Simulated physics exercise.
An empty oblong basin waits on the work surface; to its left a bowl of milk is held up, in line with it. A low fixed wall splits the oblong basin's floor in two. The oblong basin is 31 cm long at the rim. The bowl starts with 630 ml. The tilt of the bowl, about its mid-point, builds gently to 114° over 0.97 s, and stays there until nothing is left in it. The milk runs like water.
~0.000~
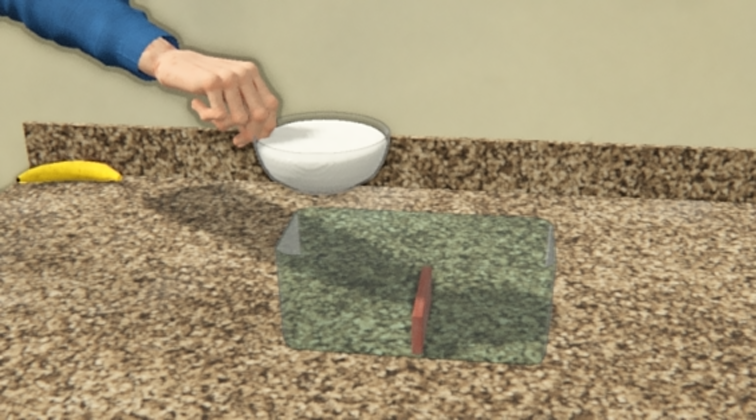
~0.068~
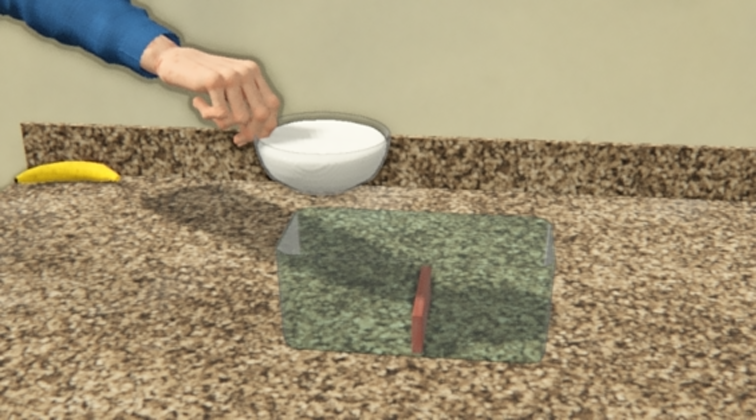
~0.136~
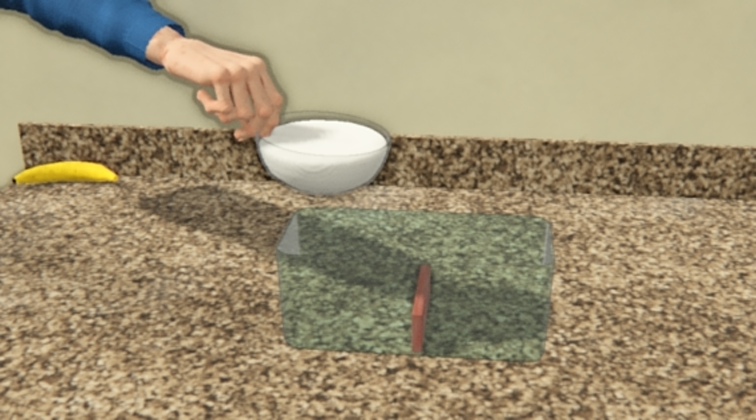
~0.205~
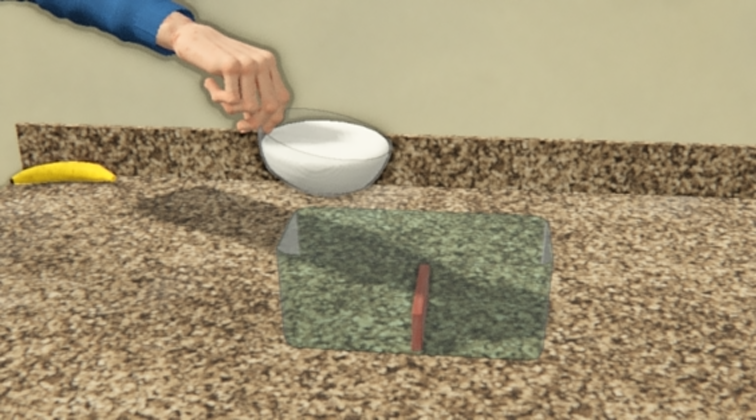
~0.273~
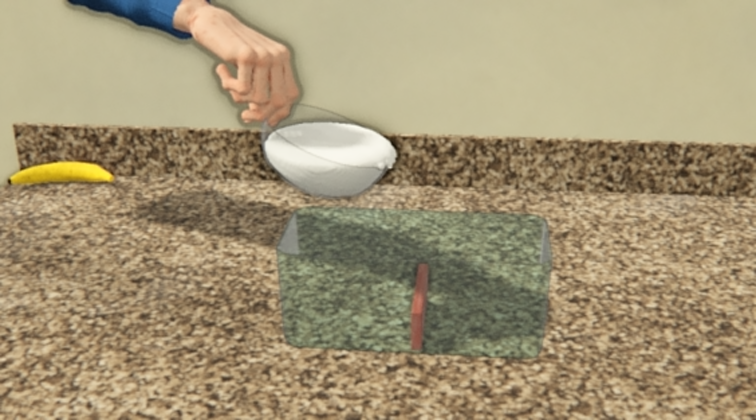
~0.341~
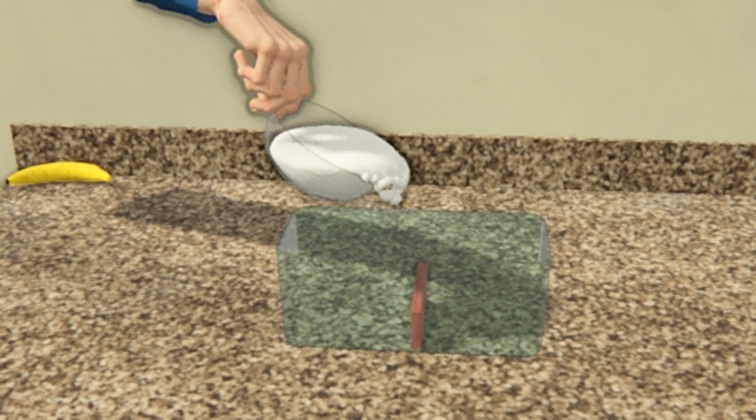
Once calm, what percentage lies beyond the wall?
Roughly 60 per cent is past the wall.
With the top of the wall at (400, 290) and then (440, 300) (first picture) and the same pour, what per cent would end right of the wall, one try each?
In turn about 80 and 40 per cent.
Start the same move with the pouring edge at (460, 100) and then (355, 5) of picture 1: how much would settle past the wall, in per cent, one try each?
First 90, then 55 per cent.
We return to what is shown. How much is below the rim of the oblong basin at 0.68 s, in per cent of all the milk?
About 82 per cent.
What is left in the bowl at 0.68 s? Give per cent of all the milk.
Some 8 per cent.
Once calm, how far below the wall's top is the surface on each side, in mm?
Left about 38 mm, right about 30 mm.
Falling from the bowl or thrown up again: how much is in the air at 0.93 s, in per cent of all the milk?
About 0 per cent.
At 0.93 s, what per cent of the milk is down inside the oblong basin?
Some 100 per cent.
Then, 0.68 s in, the tilt is 91° and 8 per cent is still to pour, 26 is left of the wall and 56 right of it.
Then, 0.93 s in, the tilt is 113° and 0 per cent is still to pour, 40 is left of the wall and 60 right of it.
Then, 1.19 s in, the tilt is 114° and 0 per cent is still to pour, 40 is left of the wall and 60 right of it.
Then, 1.47 s in, the tilt is 114° and 0 per cent is still to pour, 40 is left of the wall and 60 right of it.
Finally, 40 per cent lies left of the wall, 60 right of it and 0 outside.
